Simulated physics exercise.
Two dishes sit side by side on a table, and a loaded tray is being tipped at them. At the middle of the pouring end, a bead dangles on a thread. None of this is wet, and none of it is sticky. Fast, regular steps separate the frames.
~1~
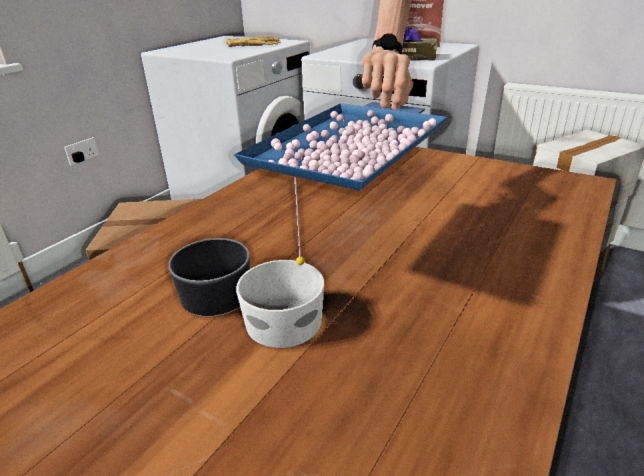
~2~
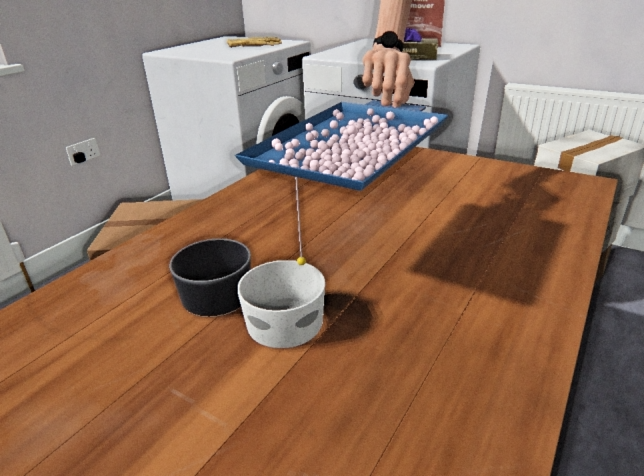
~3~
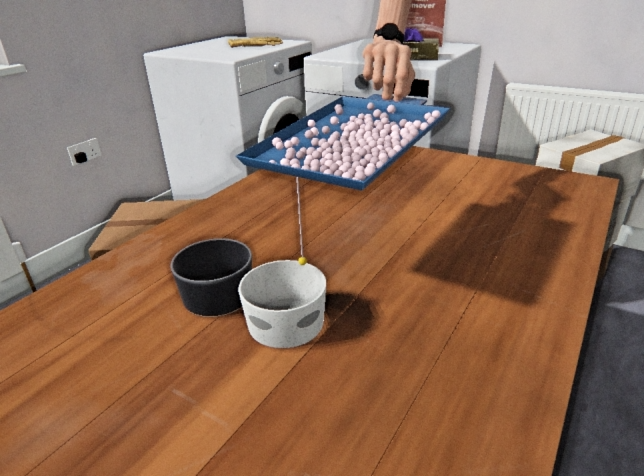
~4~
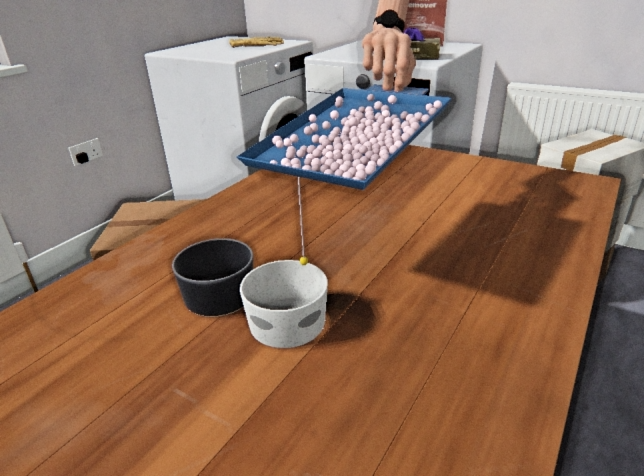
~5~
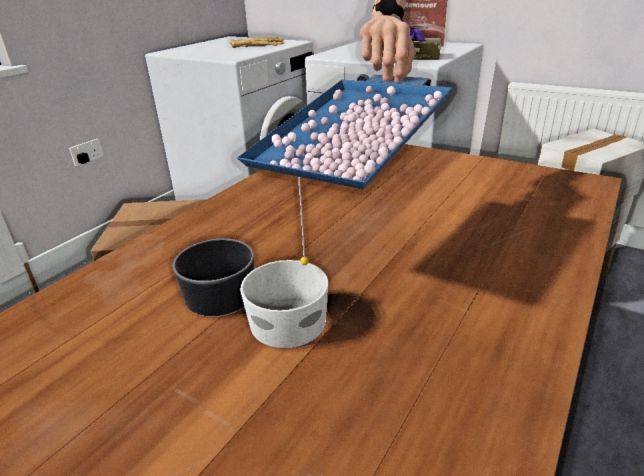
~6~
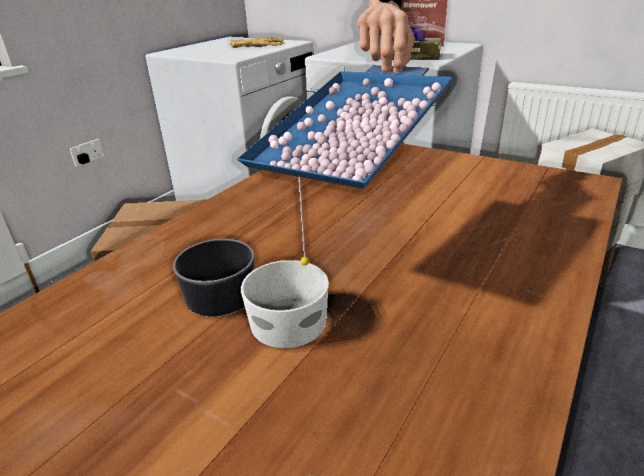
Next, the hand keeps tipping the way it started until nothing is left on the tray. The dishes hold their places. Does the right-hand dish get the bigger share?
Yes. The fuller one at the end is the dish on the right, no doubt.
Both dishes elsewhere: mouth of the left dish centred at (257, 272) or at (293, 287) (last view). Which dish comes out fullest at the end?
For the first position it is the one at left; for the second, the one at left.
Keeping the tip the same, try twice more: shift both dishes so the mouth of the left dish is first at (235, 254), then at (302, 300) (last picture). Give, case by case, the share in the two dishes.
First about 50, then 50 per cent.
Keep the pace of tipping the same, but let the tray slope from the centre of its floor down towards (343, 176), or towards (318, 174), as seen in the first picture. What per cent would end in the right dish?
I'd say some 20 in a hundred at first, then 50 in a hundred.
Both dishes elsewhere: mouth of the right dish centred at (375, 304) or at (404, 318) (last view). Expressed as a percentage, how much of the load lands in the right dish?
Close to 0 in a hundred, then close to 0 in a hundred.
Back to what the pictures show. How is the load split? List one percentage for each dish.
In the left dish you'd find about 20 % of the load, and in the right dish about 50 %.
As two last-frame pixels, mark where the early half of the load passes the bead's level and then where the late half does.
First part (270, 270), rest (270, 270).
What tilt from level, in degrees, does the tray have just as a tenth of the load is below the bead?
Angle: Approx. 50 degrees.
Soon, tray tipped steeply; about half on the tray; a small part in the right dish; a small part in the left dish; a small part outside both; about a quarter in the air.
A while on, tray tipped right over; about half in the right dish; about a quarter in the left dish; about a quarter outside both; a stray few in the air.
Towards the end, tray tipped past a quarter turn; about half in the right dish; about a quarter in the left dish; about a quarter outside both.
Finally, tray tipped past a quarter turn; about half in the right dish; about a quarter in the left dish; about a quarter outside both.
